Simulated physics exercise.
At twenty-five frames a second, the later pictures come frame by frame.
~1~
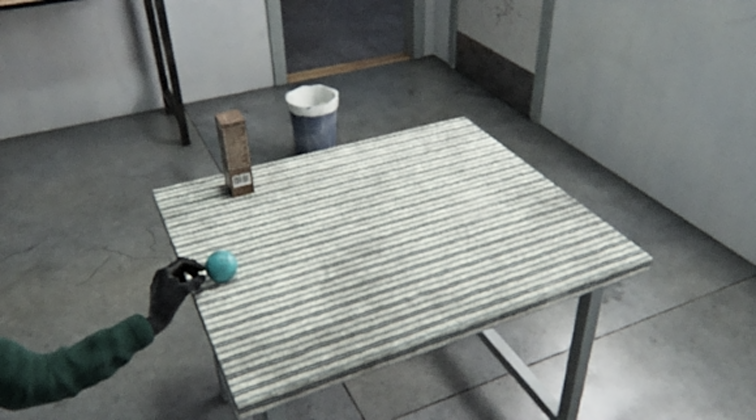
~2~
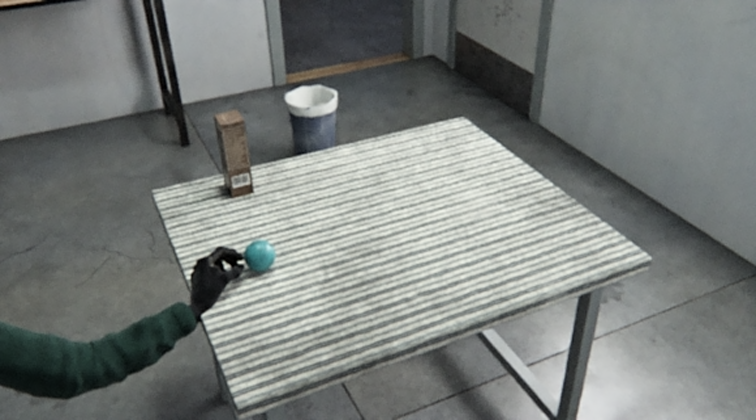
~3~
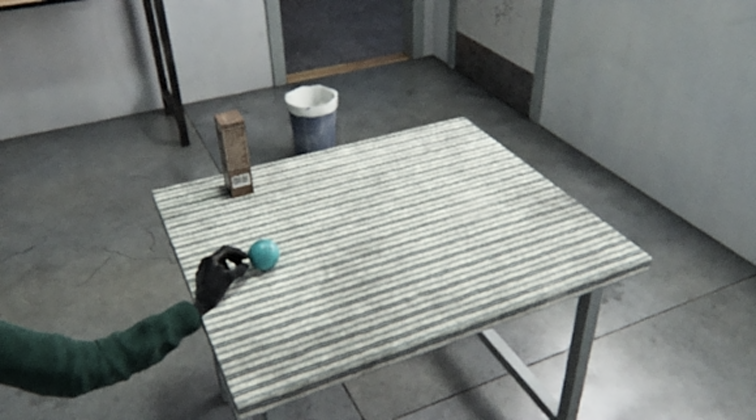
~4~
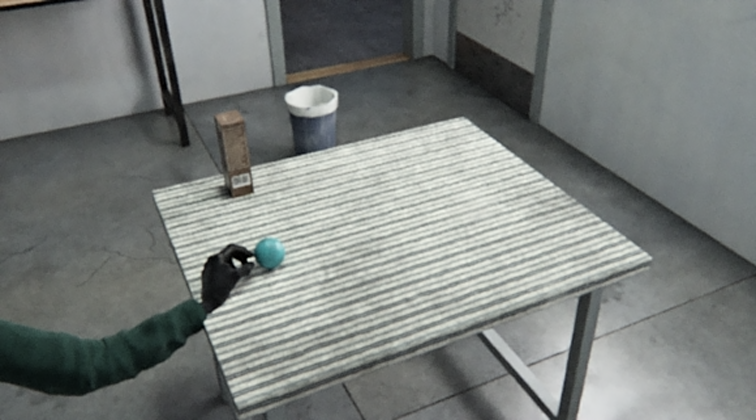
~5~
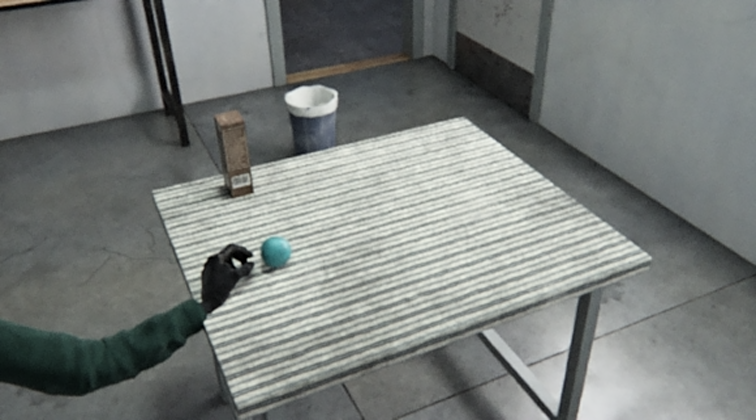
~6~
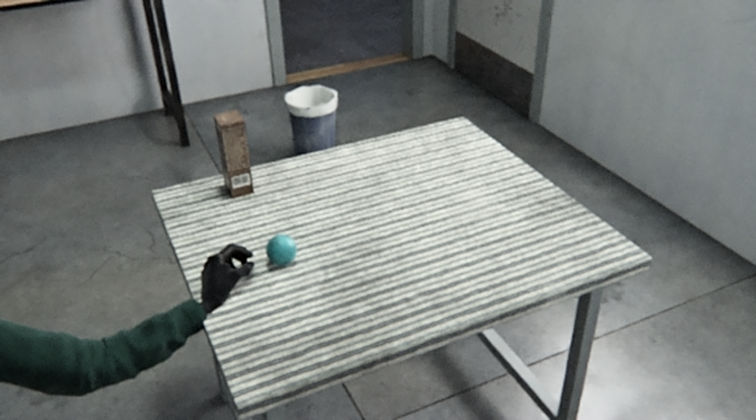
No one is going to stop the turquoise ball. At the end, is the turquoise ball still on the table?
Short version: It never escapes the table.
Then, 0.10 s later than the last frame, turquoise ball moved about its own width near (294, 246).
Then, 0.20 s later than the last frame, turquoise ball moved about its own width near (305, 243).
Then, 0.30 s later than the last frame, turquoise ball moved about its own width near (312, 241).
Then, 0.50 s later than the last frame, turquoise ball moved well along near (322, 238).
When it is over, moved from the start, turquoise ball. End places, in pixels of the last picture, turquoise ball near (323, 238).
